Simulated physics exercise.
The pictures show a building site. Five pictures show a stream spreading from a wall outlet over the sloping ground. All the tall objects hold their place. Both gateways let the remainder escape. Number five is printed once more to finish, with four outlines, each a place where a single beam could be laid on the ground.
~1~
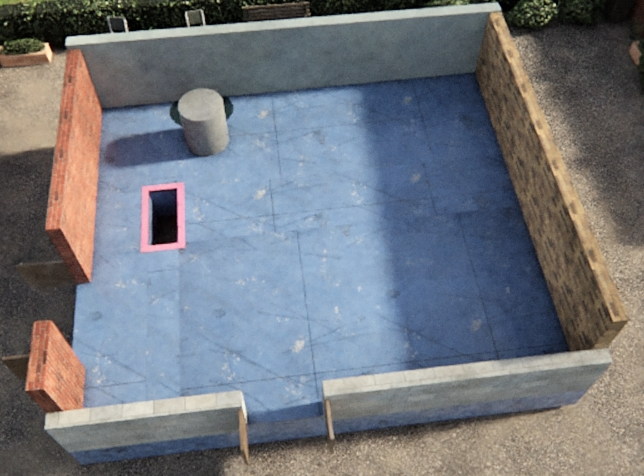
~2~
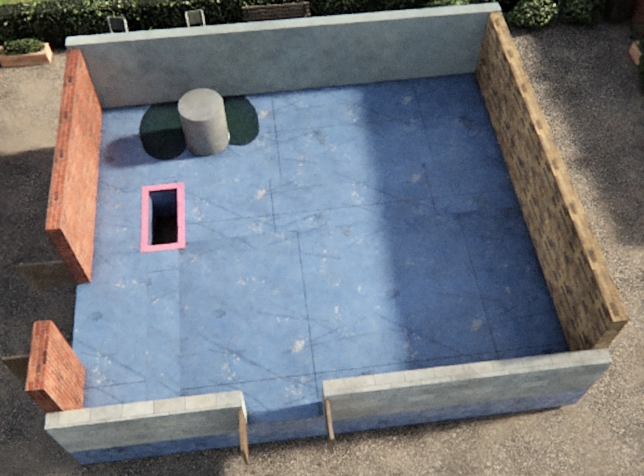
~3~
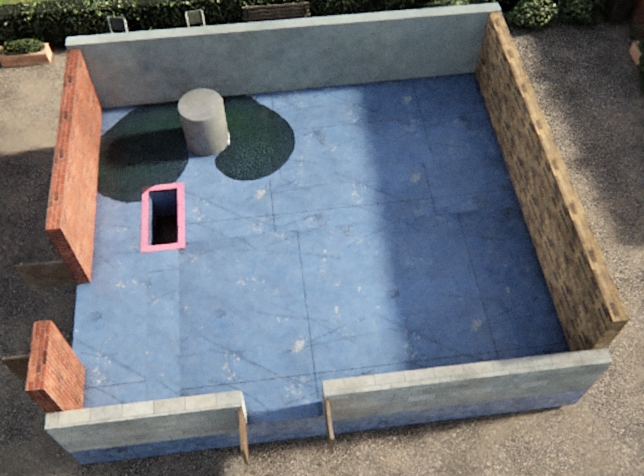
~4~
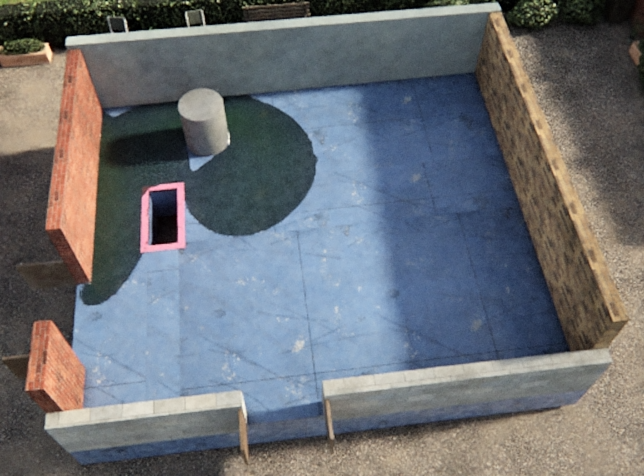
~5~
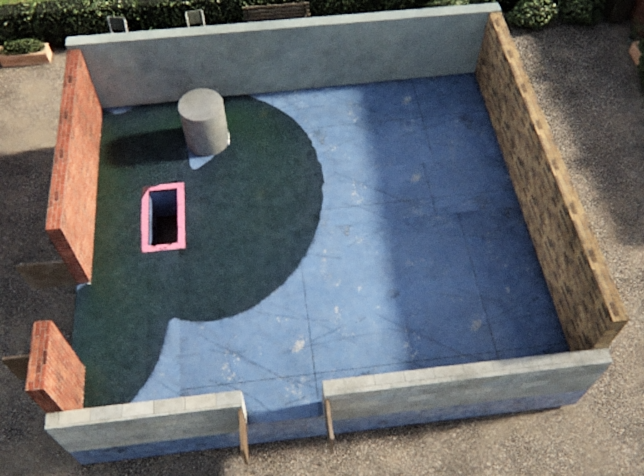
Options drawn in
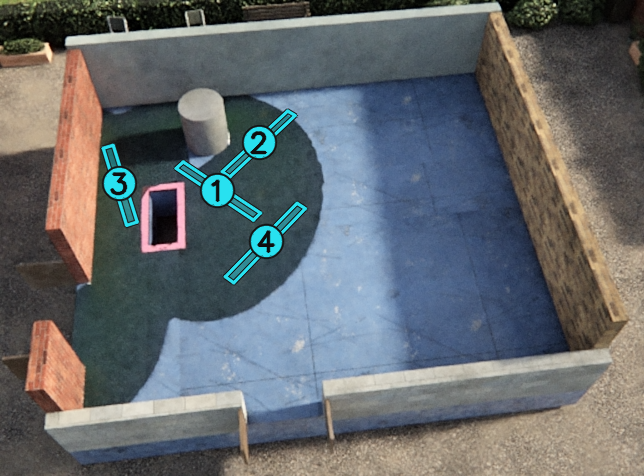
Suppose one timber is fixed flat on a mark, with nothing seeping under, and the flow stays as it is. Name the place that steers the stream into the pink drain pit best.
Place 3.
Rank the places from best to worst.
3, 2, 4, 1.
On the marked copy, 1 from (179, 165) to (256, 216); 2 from (226, 174) to (291, 113); 3 from (108, 146) to (131, 223); 4 from (229, 279) to (301, 205).
Choosing 1, about 10 % of the stream runs into the pink drain pit, about 89 % out by the gates.
Choosing 2, about 35 % of the stream runs into the pink drain pit, about 63 % out by the gates.
Choosing 3, about 61 % of the stream runs into the pink drain pit, about 37 % out by the gates.
Choosing 4, about 18 % of the stream runs into the pink drain pit, about 81 % out by the gates.
